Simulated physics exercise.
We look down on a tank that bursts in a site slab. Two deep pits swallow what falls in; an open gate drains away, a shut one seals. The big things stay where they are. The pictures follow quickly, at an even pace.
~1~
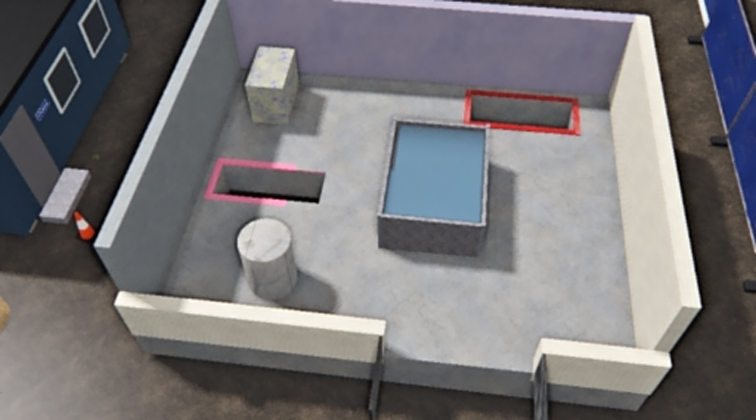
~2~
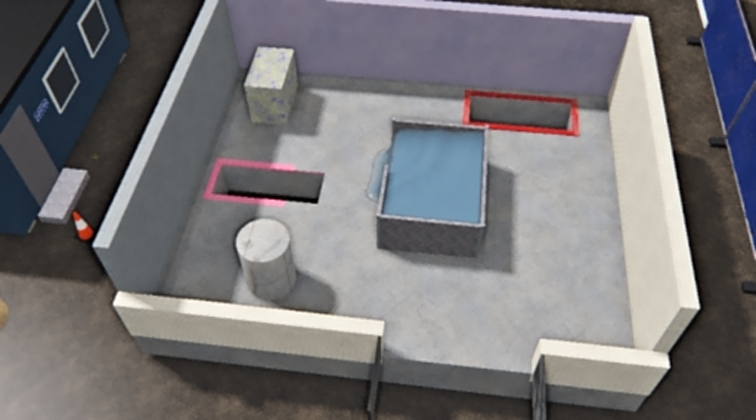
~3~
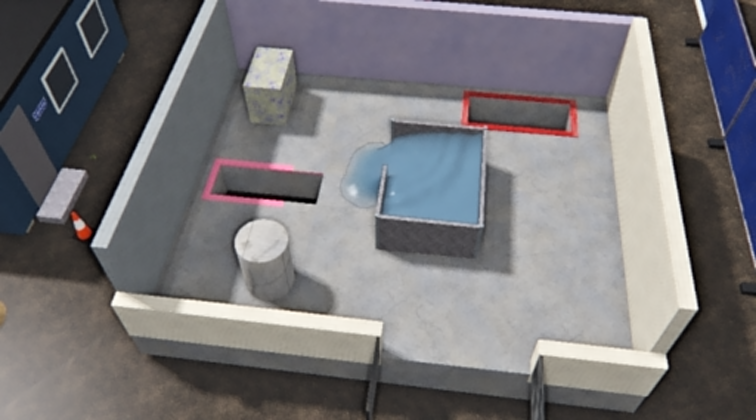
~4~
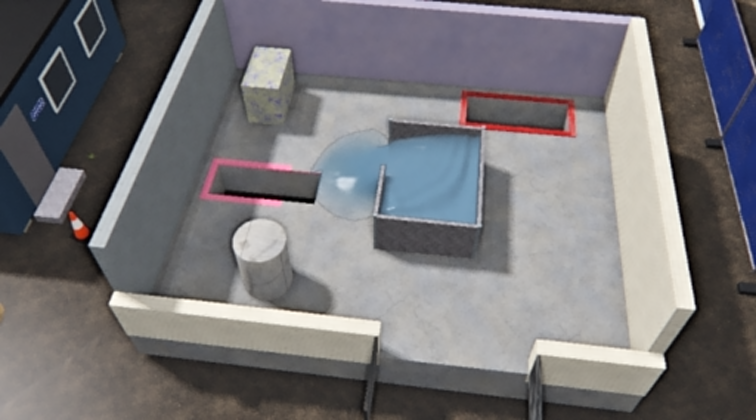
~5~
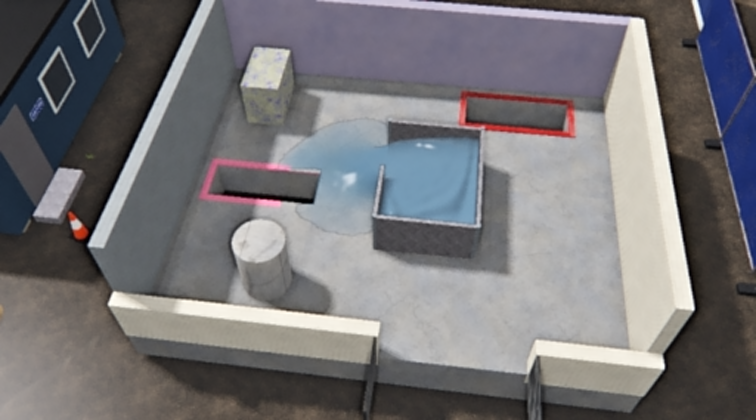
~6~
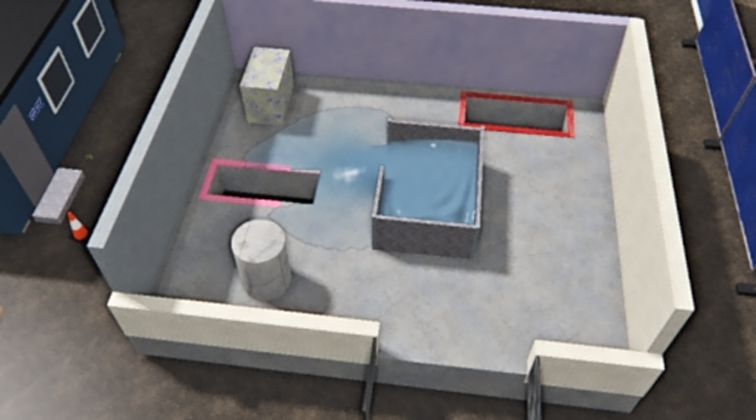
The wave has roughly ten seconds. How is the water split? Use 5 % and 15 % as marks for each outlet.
One by one: The gate takes less than 5 %; the red pit takes less than 5 %; the pink pit takes more than 15 %.
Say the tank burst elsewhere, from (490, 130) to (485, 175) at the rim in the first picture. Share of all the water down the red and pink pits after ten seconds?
In per cent: Red 30, pink 4.
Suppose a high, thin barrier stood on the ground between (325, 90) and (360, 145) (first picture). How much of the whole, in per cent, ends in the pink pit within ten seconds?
In per cent: Pink 55.
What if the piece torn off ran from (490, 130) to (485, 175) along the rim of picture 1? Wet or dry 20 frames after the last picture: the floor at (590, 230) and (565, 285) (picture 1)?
In turn: Wet, awash.
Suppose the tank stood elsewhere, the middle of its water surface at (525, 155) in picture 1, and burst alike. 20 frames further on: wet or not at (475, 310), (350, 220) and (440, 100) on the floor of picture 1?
In that order: Free of water, wet, covered.
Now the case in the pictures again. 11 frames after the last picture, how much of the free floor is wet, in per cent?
Near 30 in a hundred.
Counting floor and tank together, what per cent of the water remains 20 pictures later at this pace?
Roughly 74 per cent.
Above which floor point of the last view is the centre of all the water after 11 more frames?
Around (364, 172).
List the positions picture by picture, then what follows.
Still water in the water tank at (436, 172), in the first frame.
The front is at a hidden place, out from the gap at (391, 166), in the second frame.
Water pours out at (390, 167) and has run to (346, 192), in the third frame.
Water pours out at (388, 168) and has run to (315, 172), in the fourth frame.
The front is at (282, 165), out from the gap at (388, 168), in the fifth frame.
Water pours out at (387, 168) and has run to (248, 157), in the sixth frame.
A moment on, water covers 25 % of the floor; the gate 0 %, the red pit 0 %, the pink pit 9 %.
Next, water covers 30 % of the floor; the gate 0 %, the red pit 0 %, the pink pit 15 %.
Then, water covers 40 % of the floor; the gate 0 %, the red pit 0 %, the pink pit 25 %.
Later, water covers 50 % of the floor; the gate 0 %, the red pit 1 %, the pink pit 38 %.
In the end, water covers 75 % of the floor; the gate 0 %, the red pit 2 %, the pink pit 51 %.
